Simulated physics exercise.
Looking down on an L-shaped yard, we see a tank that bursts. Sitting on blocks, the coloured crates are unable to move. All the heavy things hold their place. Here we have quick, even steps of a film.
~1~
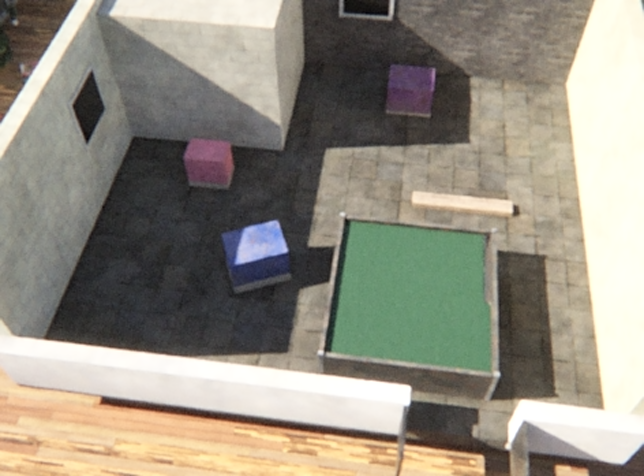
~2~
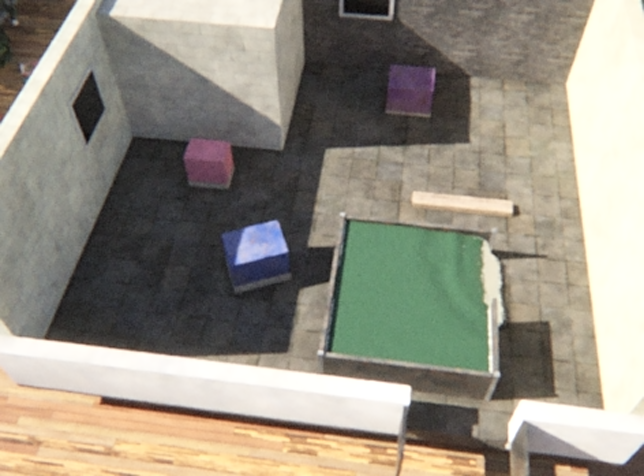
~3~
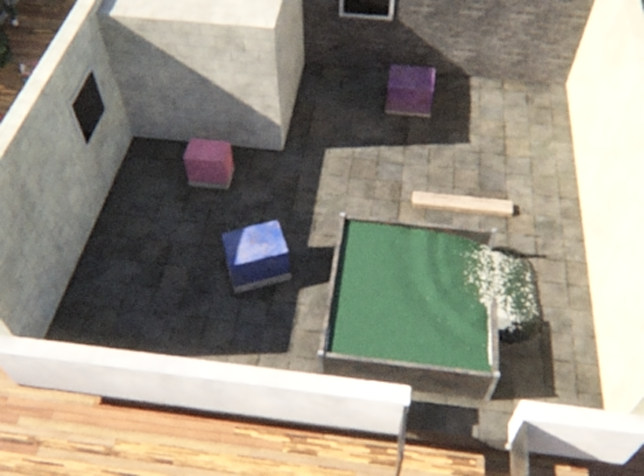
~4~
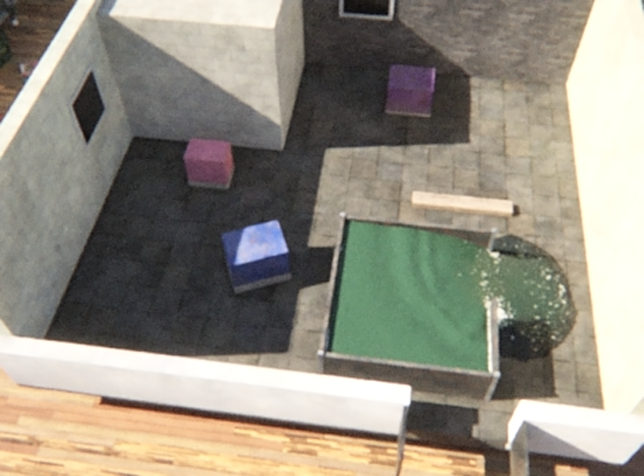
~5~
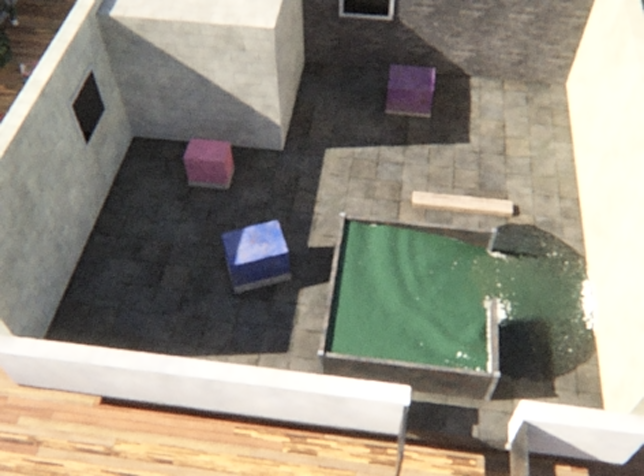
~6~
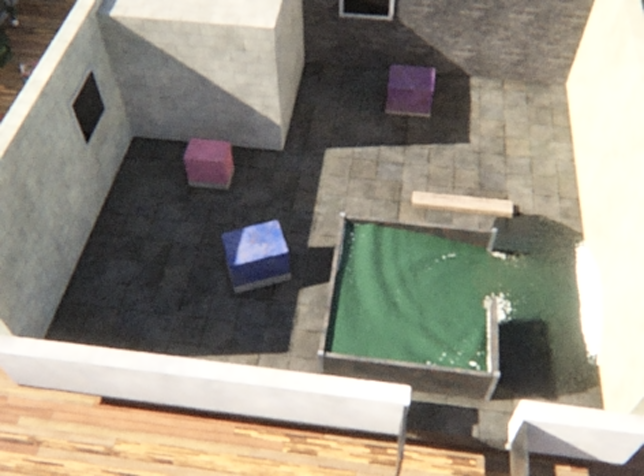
In a walled, paved yard, a tank of green water burst open on its right side, and the water poured out and spread across the paving to the right-hand wall while the coloured crates stayed still.
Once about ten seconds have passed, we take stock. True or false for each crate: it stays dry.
Blue crate: True, it stays dry; pink crate: True, it stays dry; purple crate: False, it gets wet.
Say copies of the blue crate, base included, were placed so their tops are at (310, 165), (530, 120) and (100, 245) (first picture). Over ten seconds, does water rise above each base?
One after the other: Is spared, gets wet, is safe.
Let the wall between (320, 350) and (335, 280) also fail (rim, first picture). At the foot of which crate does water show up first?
Answer: The blue crate.
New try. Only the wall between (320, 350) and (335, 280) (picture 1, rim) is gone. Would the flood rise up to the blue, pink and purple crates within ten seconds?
Result - blue one is hit by the flood; pink one is hit by the flood; purple one is missed.
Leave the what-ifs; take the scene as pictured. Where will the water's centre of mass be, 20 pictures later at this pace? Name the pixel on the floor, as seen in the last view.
I'd place it roughly at (472, 273).
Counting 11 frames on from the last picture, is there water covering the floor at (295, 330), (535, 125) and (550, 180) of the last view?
Going through them in order, I'd say clear, drenched and drenched.
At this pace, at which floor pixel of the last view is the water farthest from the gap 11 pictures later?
I'd say near (563, 97).
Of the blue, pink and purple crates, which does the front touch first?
That would be the crate marked purple.
A moment on, water covers 10 % of the floor; the blue crate not reached, the pink crate not reached, the purple crate not reached.
Next, water covers 20 % of the floor; the blue crate not reached, the pink crate not reached, the purple crate not reached.
Then, water covers 35 % of the floor; the blue crate not reached, the pink crate not reached, the purple crate water round its plinth.
Later, water covers 55 % of the floor; the blue crate not reached, the pink crate not reached, the purple crate water round its plinth.
In the end, water covers 80 % of the floor; the blue crate stayed above the water, the pink crate stayed above the water, the purple crate was topped.
